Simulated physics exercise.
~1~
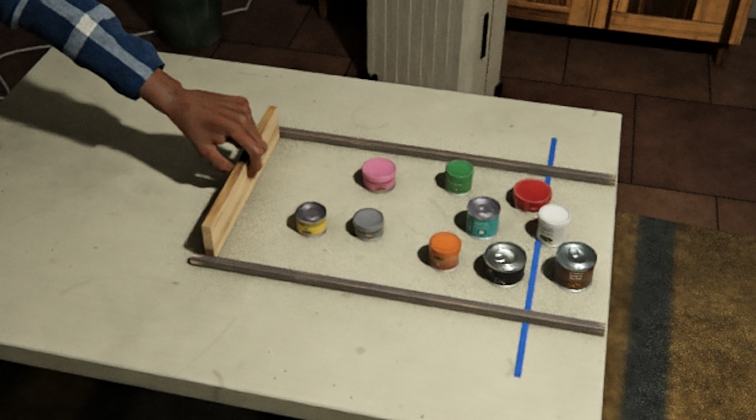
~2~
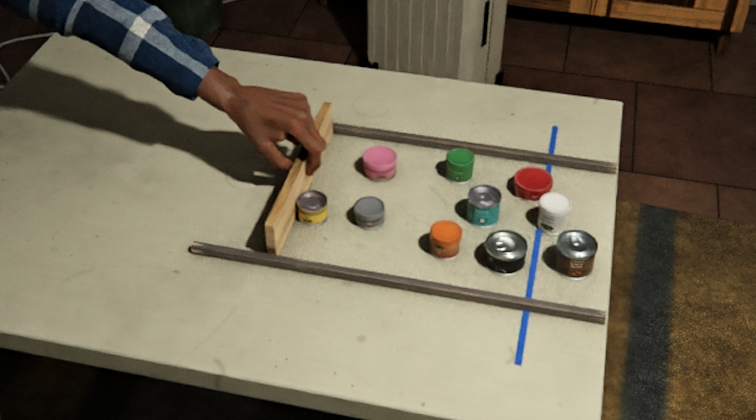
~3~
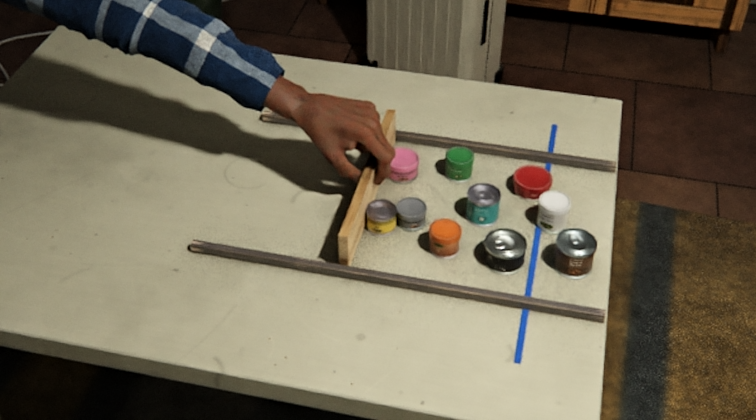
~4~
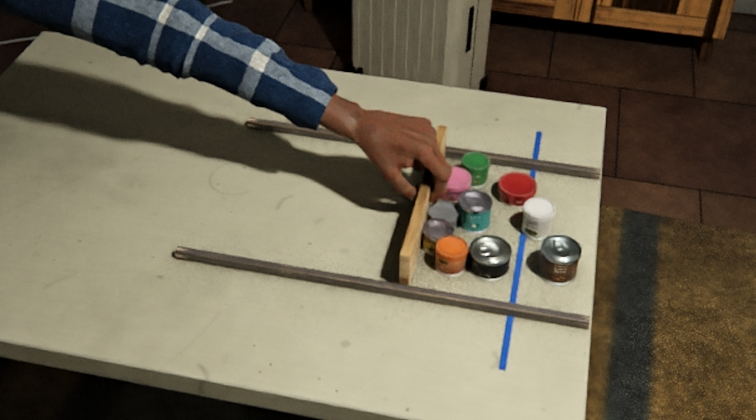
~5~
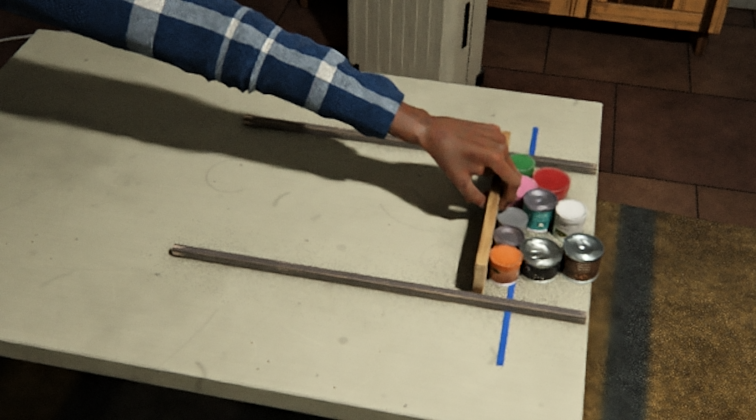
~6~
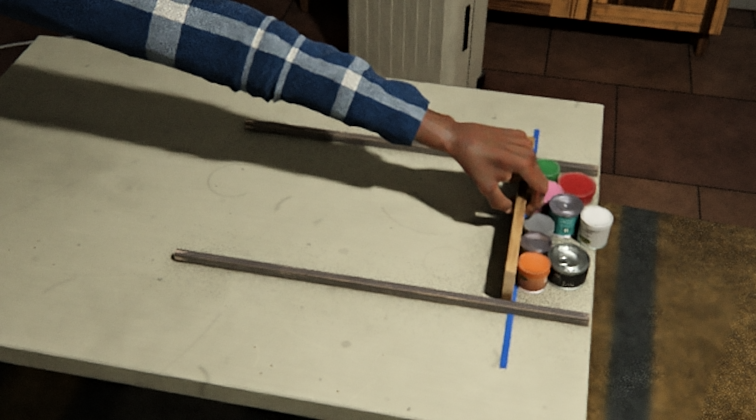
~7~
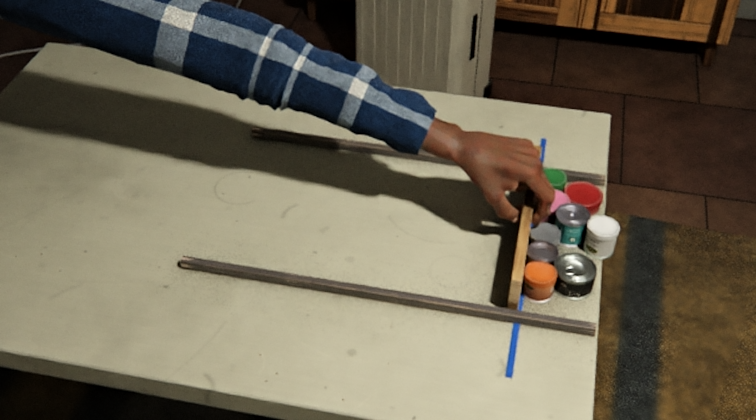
At first, a hand in a blue plaid sleeve holds an upright wooden board at the left of a scatter of small pots and tins, between two long rails on a pale table. The hand slides the board to the right, gathering the yellow and grey tins, then the pink pot. It keeps pushing, and the orange pot and others bunch together as they cross the blue tape towards the table's right edge. The brown tin at the front corner goes over the edge and out of sight. The board stops at the tape, with the remaining pots crowded beyond it.
